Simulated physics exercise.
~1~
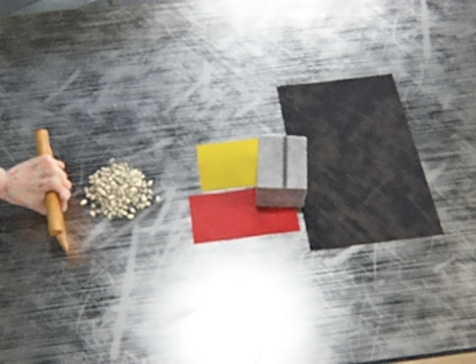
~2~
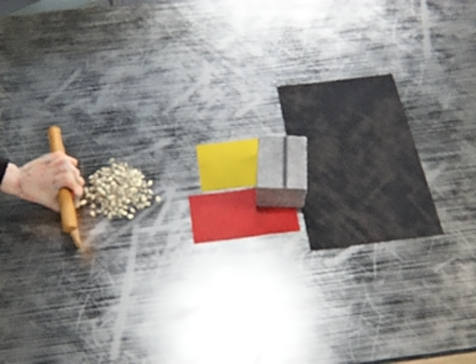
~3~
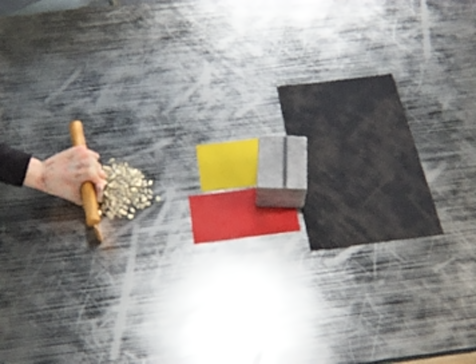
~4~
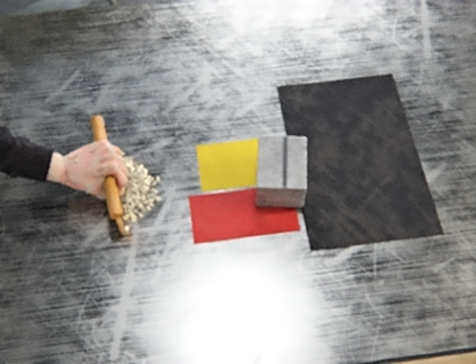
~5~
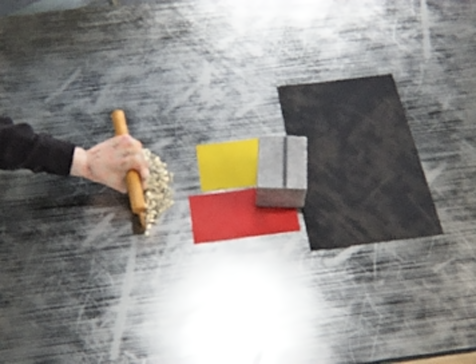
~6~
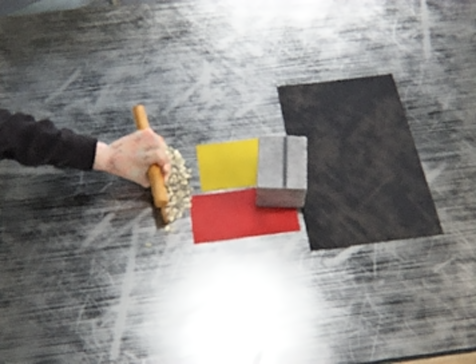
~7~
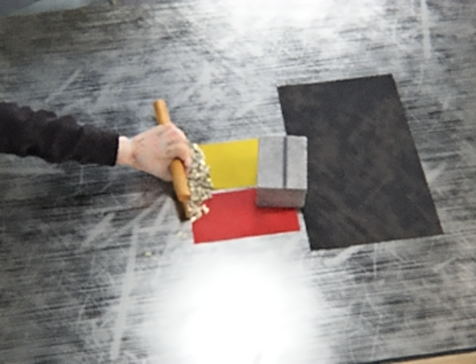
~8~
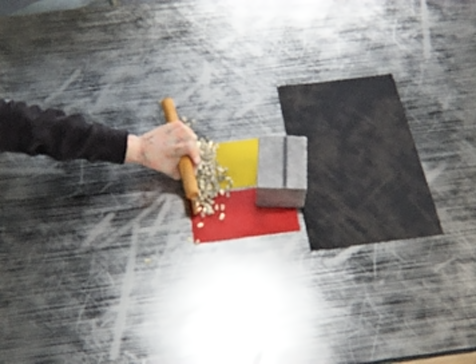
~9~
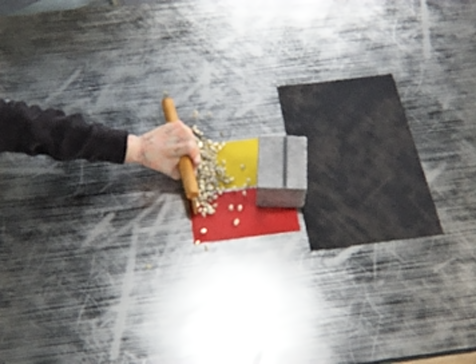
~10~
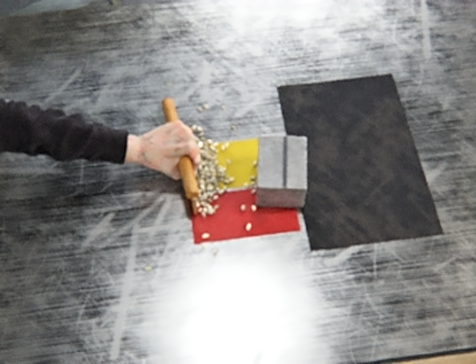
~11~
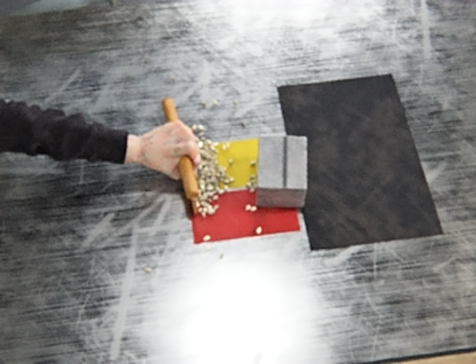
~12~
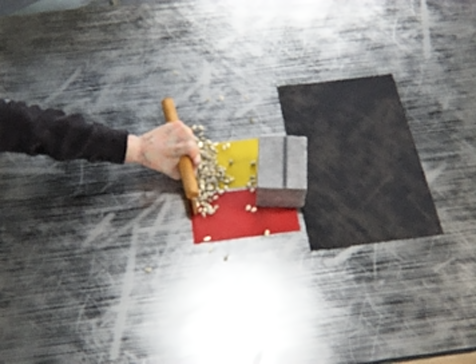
A hand pushes white beans rightward with a wooden rolling pin, scattering some across colored mats.
